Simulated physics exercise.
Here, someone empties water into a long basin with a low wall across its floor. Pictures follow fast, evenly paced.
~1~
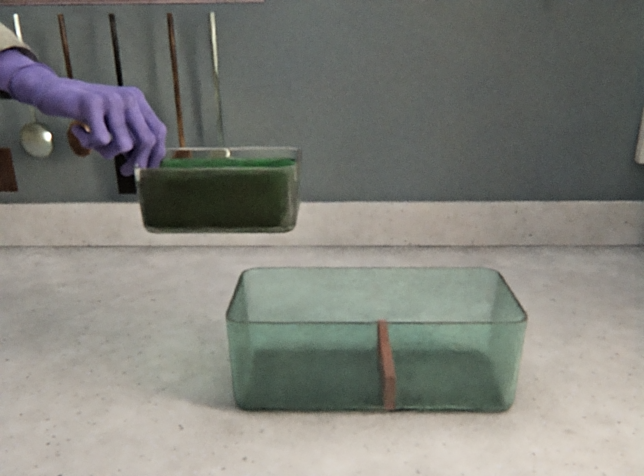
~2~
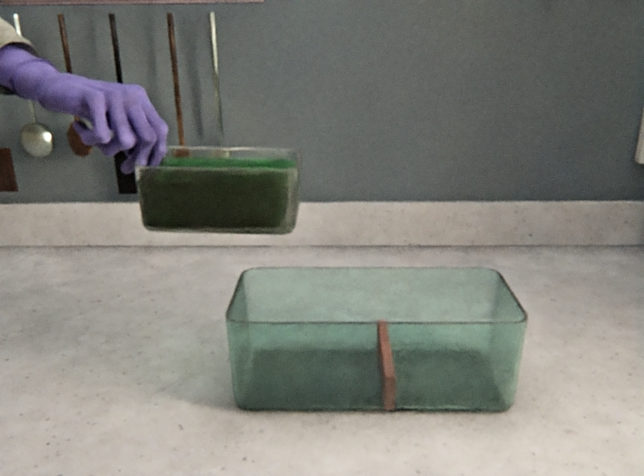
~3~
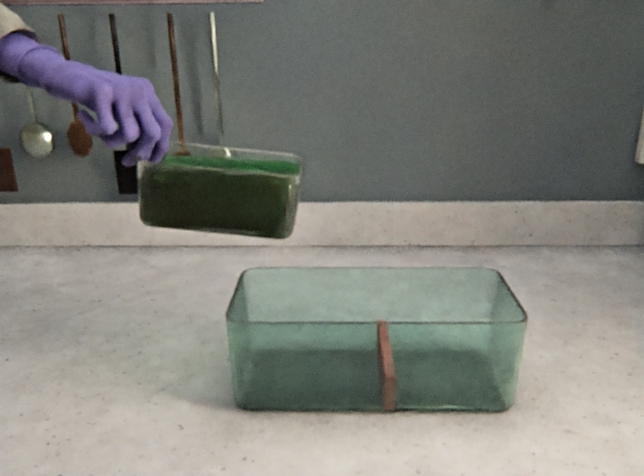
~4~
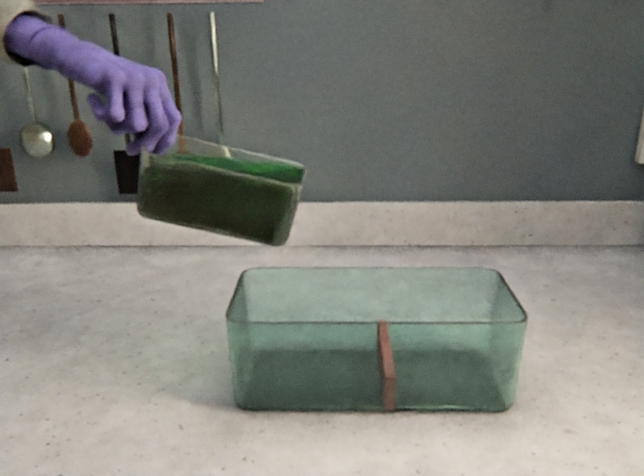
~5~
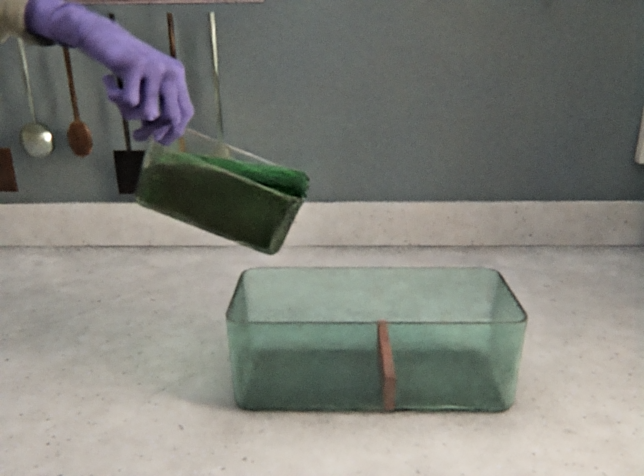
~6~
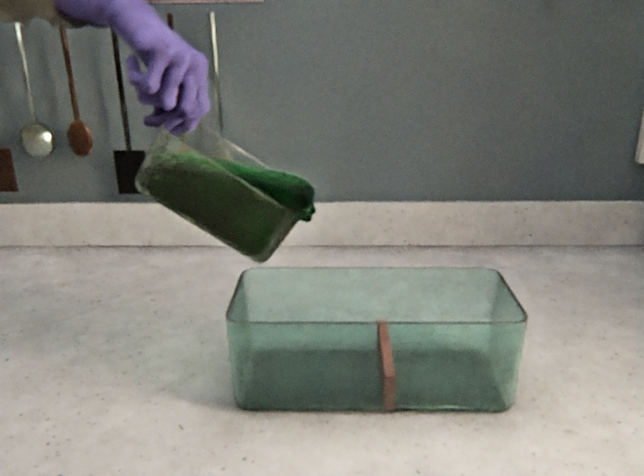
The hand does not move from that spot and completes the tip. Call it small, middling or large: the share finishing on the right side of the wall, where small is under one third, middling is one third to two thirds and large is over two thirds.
Small.
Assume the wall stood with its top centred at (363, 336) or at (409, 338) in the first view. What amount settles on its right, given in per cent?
The first placement gives around 20 percent, the second 5 percent.
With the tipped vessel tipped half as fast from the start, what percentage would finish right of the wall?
Estimate: Around 15 %.
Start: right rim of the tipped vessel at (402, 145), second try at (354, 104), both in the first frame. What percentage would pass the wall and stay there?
In order, some 60 and 50 percent.
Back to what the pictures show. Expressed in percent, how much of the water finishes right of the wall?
Around 20 %.
A moment on, the tilt is 99° and 12 per cent is still to pour, 55 is left of the wall and 0 right of it.
Next, the tilt is 107° and 2 per cent is still to pour, 72 is left of the wall and 7 right of it.
Then the tilt is 107° and 0 per cent is still to pour, 72 is left of the wall and 19 right of it.
Later the tilt is 107° and 0 per cent is still to pour, 72 is left of the wall and 19 right of it.
At rest 72 per cent lies left of the wall, 19 right of it and 9 outside.
